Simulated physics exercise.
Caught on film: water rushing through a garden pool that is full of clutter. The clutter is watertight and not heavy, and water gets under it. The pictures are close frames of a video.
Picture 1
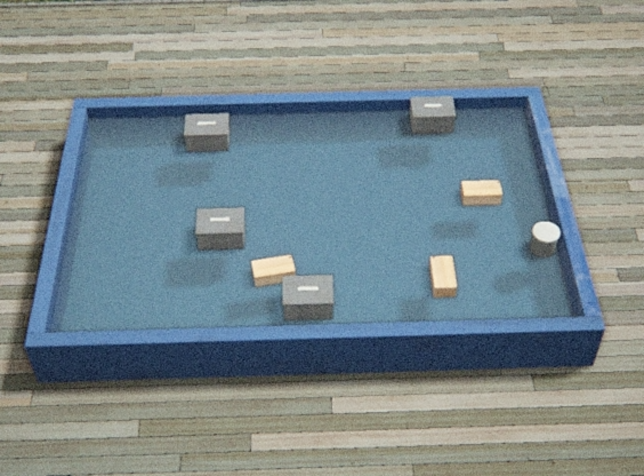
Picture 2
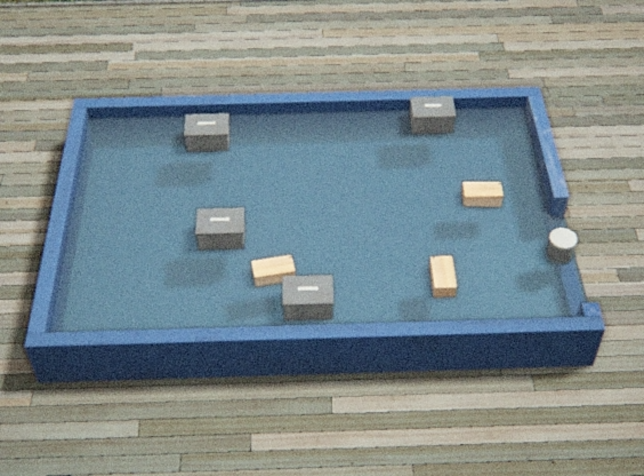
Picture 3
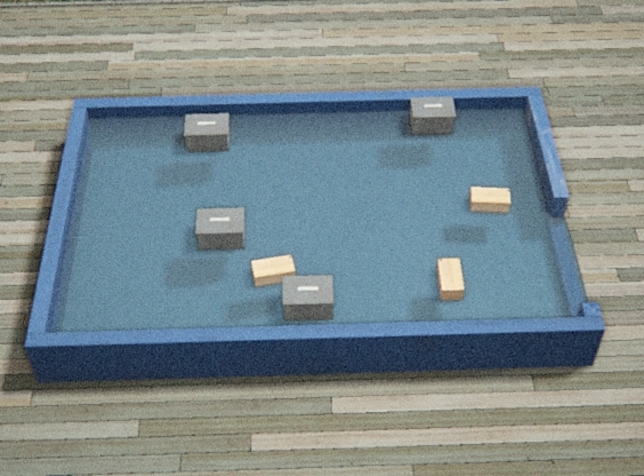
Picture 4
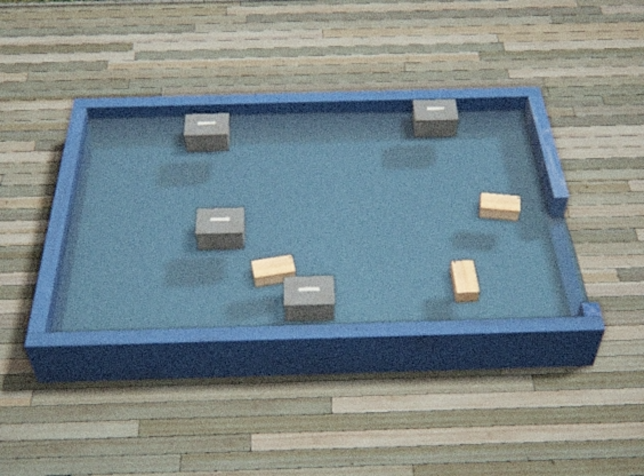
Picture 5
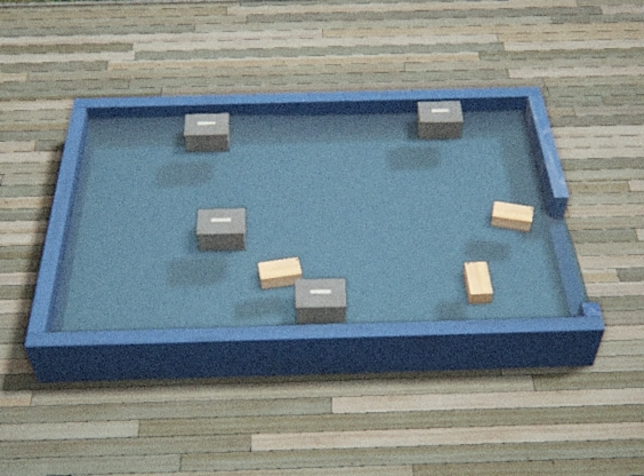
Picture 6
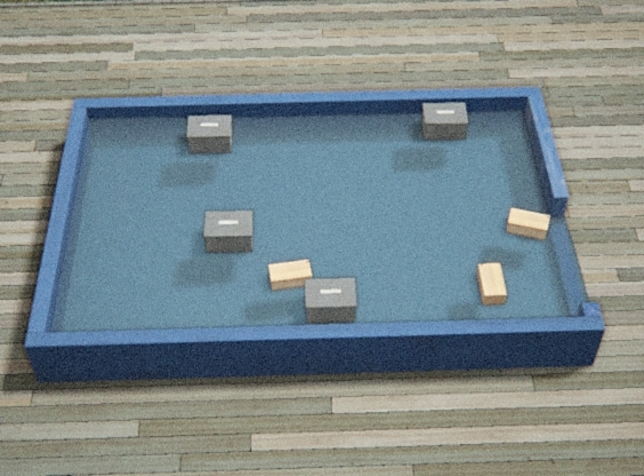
White cylinder slipping out through a gap opening in a blue-walled pool's right side, then pale and grey blocks drifting rightward.
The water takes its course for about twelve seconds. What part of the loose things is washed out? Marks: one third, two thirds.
Share: Between one and two thirds.
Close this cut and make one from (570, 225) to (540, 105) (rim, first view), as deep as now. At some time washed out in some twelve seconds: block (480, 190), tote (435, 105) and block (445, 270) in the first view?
One after the other: Yes, out, out.
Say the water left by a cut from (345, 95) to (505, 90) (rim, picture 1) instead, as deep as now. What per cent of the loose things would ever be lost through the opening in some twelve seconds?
About 40 per cent.
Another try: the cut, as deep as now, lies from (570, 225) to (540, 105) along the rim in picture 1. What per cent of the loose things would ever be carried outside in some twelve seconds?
Roughly 50 per cent.
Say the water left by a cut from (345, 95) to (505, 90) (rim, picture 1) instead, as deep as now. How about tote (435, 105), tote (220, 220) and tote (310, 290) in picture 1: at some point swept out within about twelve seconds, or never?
One after the other: Yes, kept in, inside.
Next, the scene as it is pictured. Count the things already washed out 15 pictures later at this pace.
The number is 3.
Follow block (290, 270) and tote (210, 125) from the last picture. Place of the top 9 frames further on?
Around (336, 276) and (236, 131).
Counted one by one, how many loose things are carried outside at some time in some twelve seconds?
3 of them.
A moment on, 2 of 8 are out; 6 afloat.
Next, 3 of 8 are out; 5 afloat.
Later, 3 of 8 are out; 5 afloat.
In the end, 3 of 8 are out; 5 afloat.
